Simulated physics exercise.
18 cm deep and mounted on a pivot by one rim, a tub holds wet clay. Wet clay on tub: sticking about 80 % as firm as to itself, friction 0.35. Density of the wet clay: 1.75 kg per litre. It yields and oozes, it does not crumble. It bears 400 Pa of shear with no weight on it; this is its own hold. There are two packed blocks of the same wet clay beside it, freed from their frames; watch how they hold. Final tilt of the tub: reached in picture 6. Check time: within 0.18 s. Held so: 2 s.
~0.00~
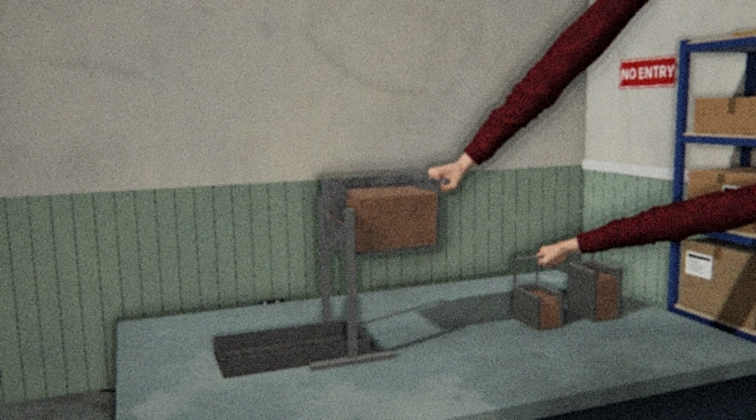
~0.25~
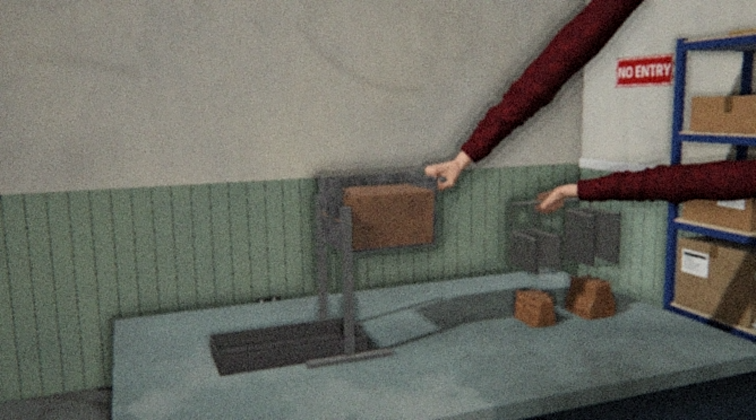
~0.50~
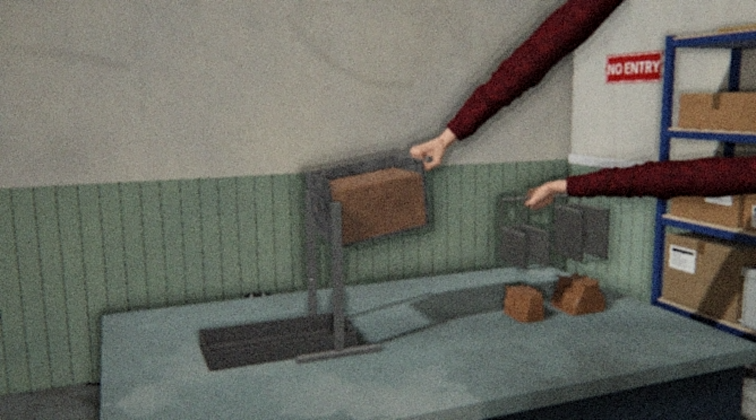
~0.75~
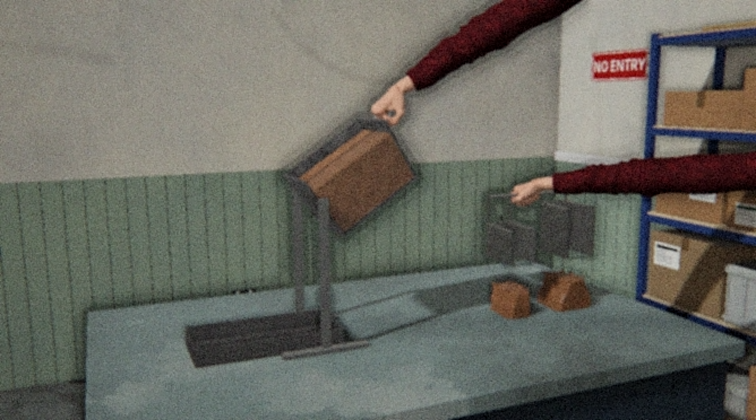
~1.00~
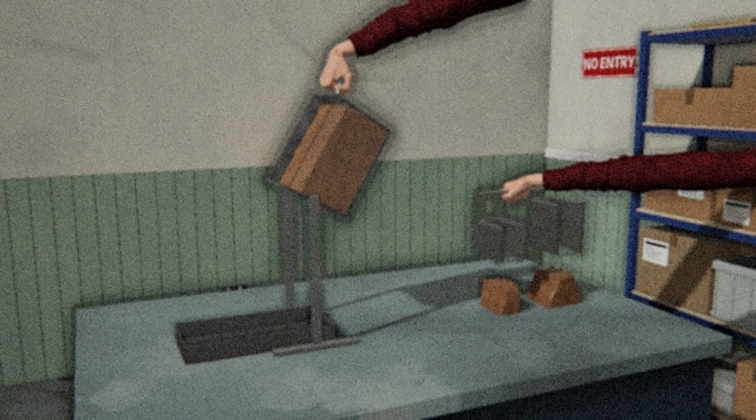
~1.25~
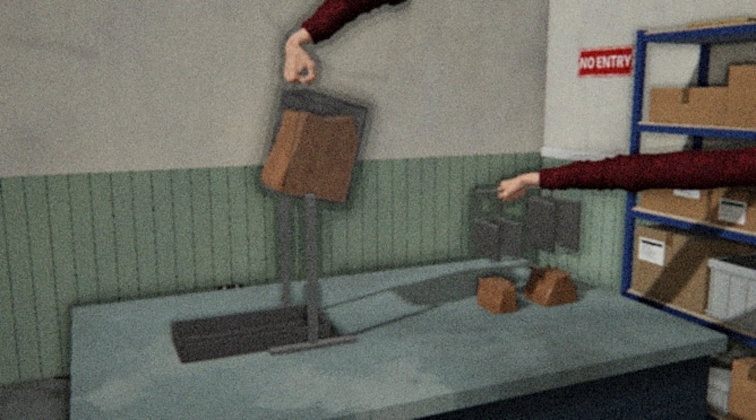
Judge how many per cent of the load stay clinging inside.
I would put it at about 61 percent.
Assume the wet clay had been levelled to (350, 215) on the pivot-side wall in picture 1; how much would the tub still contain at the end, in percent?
About 100 per cent.
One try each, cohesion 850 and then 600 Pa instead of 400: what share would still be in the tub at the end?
Try one gives 100 per cent, try two gives 65 per cent.
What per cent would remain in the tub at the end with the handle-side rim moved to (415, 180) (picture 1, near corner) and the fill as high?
Some 100 per cent, I reckon.
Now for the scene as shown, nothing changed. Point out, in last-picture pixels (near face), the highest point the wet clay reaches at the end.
Looking at the last picture, I'd put it at about (335, 148).
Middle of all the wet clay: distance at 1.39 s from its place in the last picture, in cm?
About 4 cm.
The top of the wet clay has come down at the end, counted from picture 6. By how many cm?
9 cm.
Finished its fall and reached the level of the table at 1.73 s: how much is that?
Some 14 % has got all the way down.
By 1.39 s, the tub is at 76 degrees and holds 87 %.
By 1.56 s, the tub is at 76 degrees and holds 68 %.
By 1.73 s, the tub is at 76 degrees and holds 62 %.
By 1.90 s, the tub is at 76 degrees and holds 61 %.
By 3.25 s, at the end, the tub is at 76 degrees and holds 61 %.
